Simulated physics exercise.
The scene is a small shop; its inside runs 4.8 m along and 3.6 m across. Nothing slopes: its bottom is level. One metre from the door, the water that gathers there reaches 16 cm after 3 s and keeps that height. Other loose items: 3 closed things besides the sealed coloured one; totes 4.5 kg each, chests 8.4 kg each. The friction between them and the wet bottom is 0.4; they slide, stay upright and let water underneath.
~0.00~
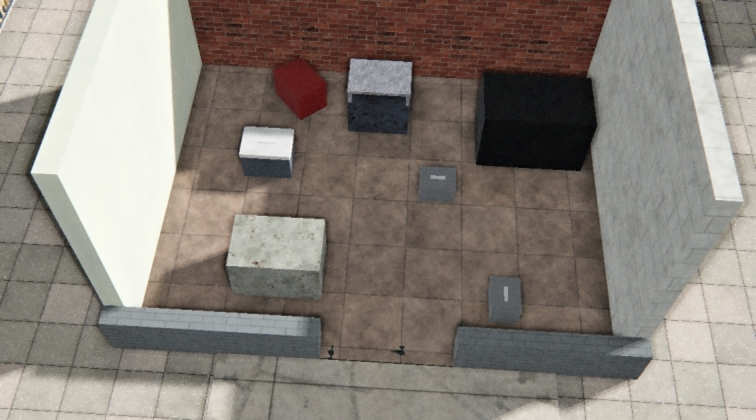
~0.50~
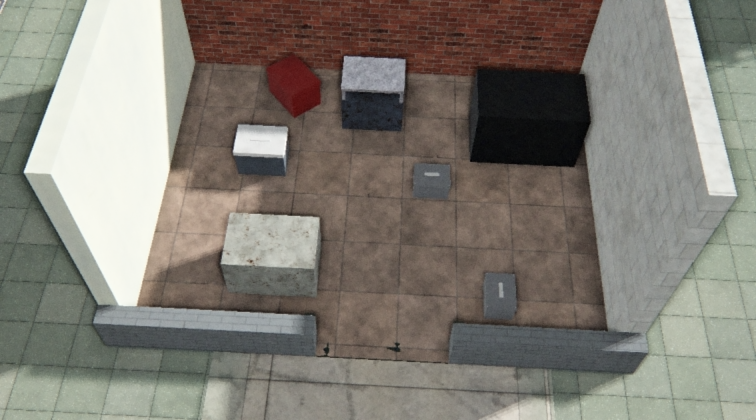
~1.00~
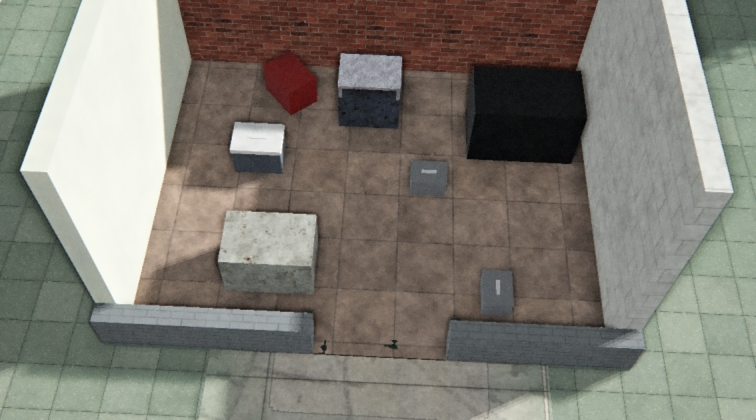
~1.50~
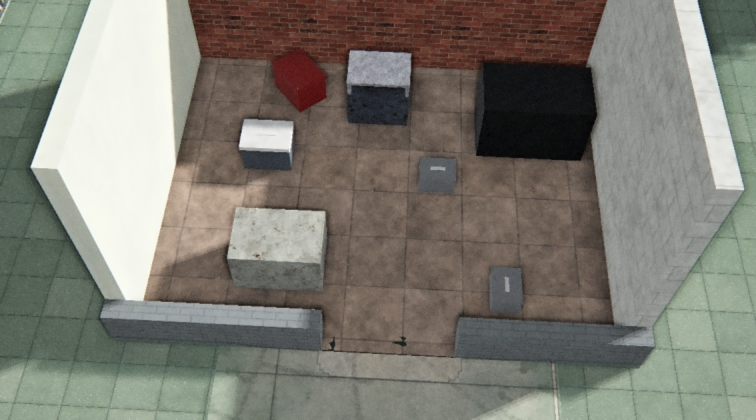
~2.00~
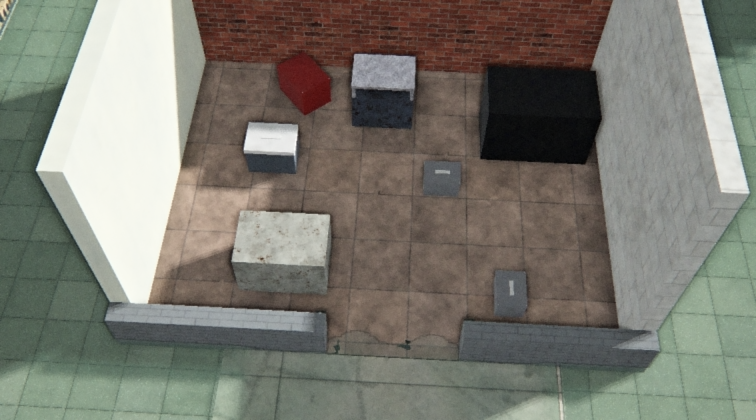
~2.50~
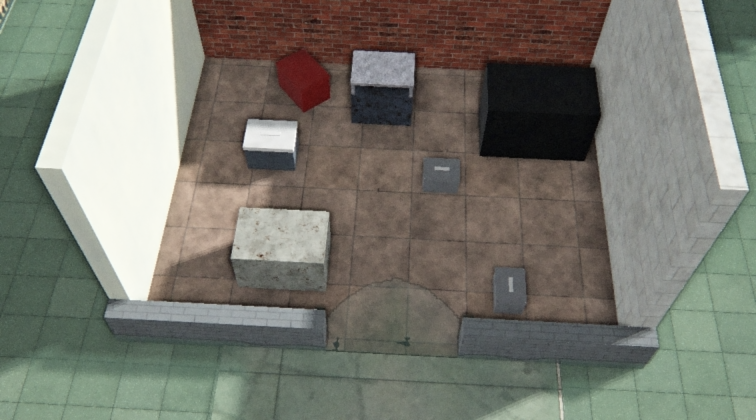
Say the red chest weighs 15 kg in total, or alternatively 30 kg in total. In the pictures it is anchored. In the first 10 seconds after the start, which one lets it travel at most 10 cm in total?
The heavier one is needed and sufficient.
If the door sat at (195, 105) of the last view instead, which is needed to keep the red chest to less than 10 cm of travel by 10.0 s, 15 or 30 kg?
Under that change no listed mass suffices.
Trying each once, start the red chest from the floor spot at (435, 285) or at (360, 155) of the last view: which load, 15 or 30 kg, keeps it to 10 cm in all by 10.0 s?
Respectively, neither option succeeds and the heavy option is needed.
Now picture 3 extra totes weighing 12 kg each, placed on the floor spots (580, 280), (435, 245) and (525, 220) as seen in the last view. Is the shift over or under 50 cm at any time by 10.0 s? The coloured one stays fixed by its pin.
Note, in sequence: Not exceeded, not exceeded, not exceeded.
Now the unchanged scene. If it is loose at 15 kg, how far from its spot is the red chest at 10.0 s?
Shift: Roughly 60 cm.
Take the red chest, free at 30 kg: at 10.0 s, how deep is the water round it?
Close to 7 cm deep.
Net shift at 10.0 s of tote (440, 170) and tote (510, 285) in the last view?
200 cm, 0 cm.
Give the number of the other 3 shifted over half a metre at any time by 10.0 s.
It works out to 1.
After 3.5 s the red chest would be 0 cm from its start with 15 kg and 0 cm from its start with 30 kg; 0 cm of water round it then.
After 4.5 s the red chest would be 0 cm from its start with 15 kg and 0 cm from its start with 30 kg; 0 cm of water round it then.
After 7.0 s the red chest would be 0 cm from its start with 15 kg and 0 cm from its start with 30 kg; 3 cm of water round it then.
After 10.0 s the red chest would be 57 cm from its start with 15 kg and 0 cm from its start with 30 kg; 7 cm of water round it then.
